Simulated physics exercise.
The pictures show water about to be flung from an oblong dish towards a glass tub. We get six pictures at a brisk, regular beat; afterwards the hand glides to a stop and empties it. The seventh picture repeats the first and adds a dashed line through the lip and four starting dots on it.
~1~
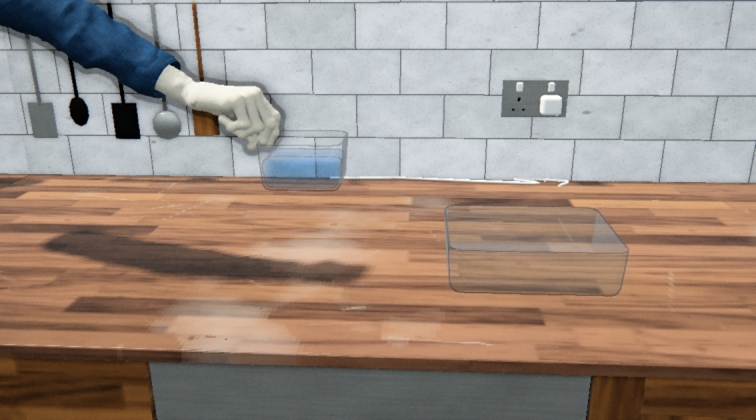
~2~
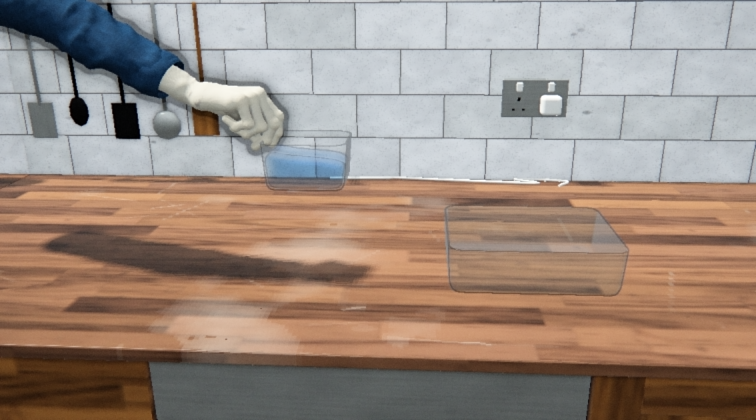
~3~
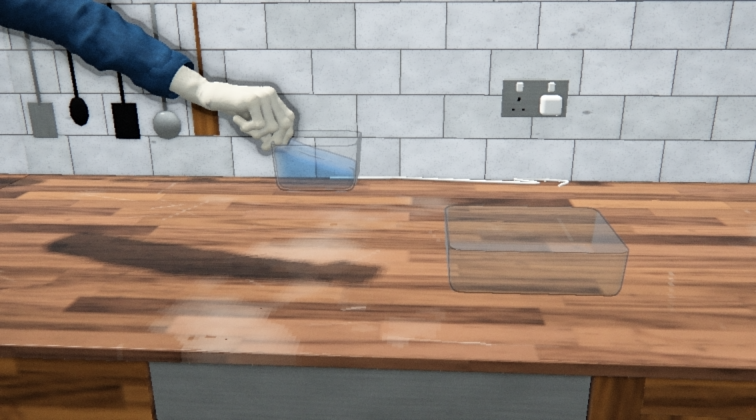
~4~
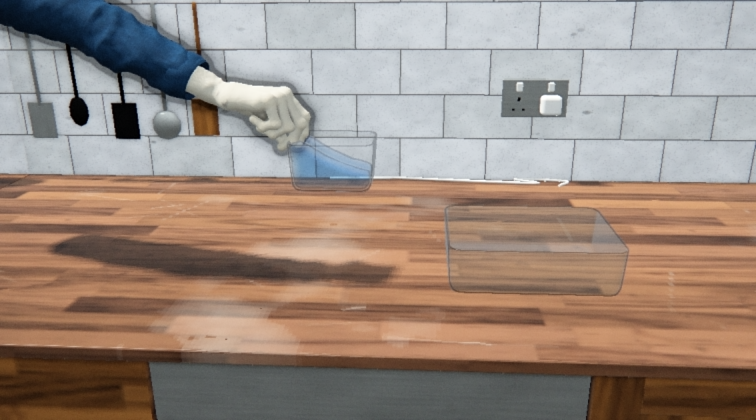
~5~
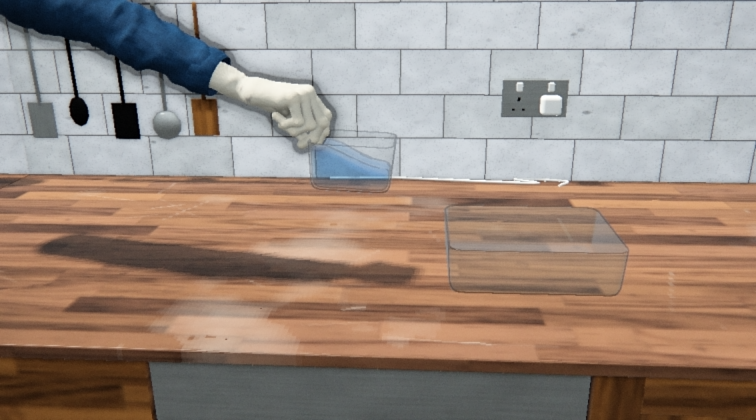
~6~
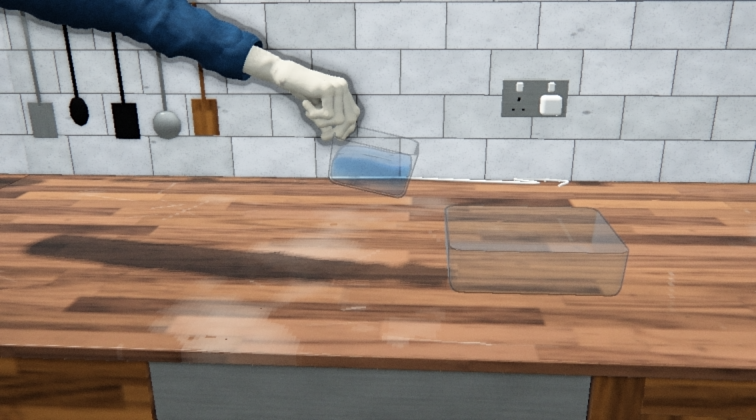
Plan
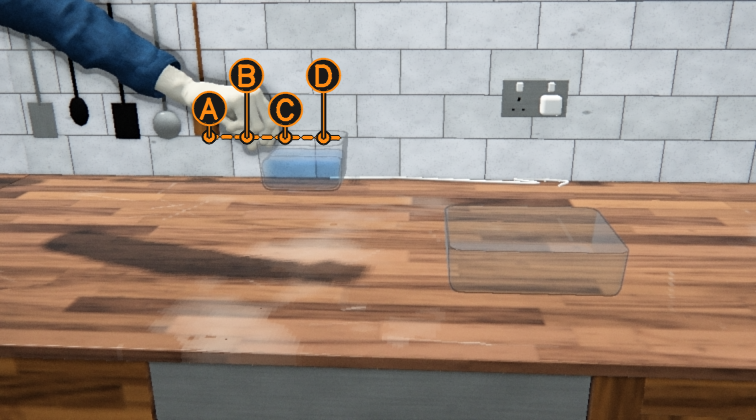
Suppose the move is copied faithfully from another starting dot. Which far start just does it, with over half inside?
The answer is place D.
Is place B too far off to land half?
Yes.
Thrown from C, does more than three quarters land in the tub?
No.
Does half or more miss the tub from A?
Yes, it does.
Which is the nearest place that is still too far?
The answer is C.
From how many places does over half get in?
One.
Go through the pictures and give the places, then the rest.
Upright, lip at (343, 137); tub from (449, 290) to (620, 294); nothing has left yet.
Upright, lip at (347, 137); nothing has left yet.
Upright, lip at (358, 138); nothing has left yet.
Upright, lip at (373, 138); nothing has left yet.
Tipped about 3°, lip at (394, 140); nothing has left yet.
Tipped about 13°, lip at (417, 147); nothing has left yet.
On the marked copy, A at (209, 136); B at (246, 137); C at (285, 137); D at (323, 137).
Choosing A, about 0 % lands in the tub, 100 % falls short.
Choosing B, about 0 % lands in the tub, 98 % falls short.
Choosing C, about 29 % lands in the tub, 66 % falls short and 5 % goes beside or beyond.
Choosing D, about 68 % lands in the tub, 25 % falls short and 7 % goes beside or beyond.
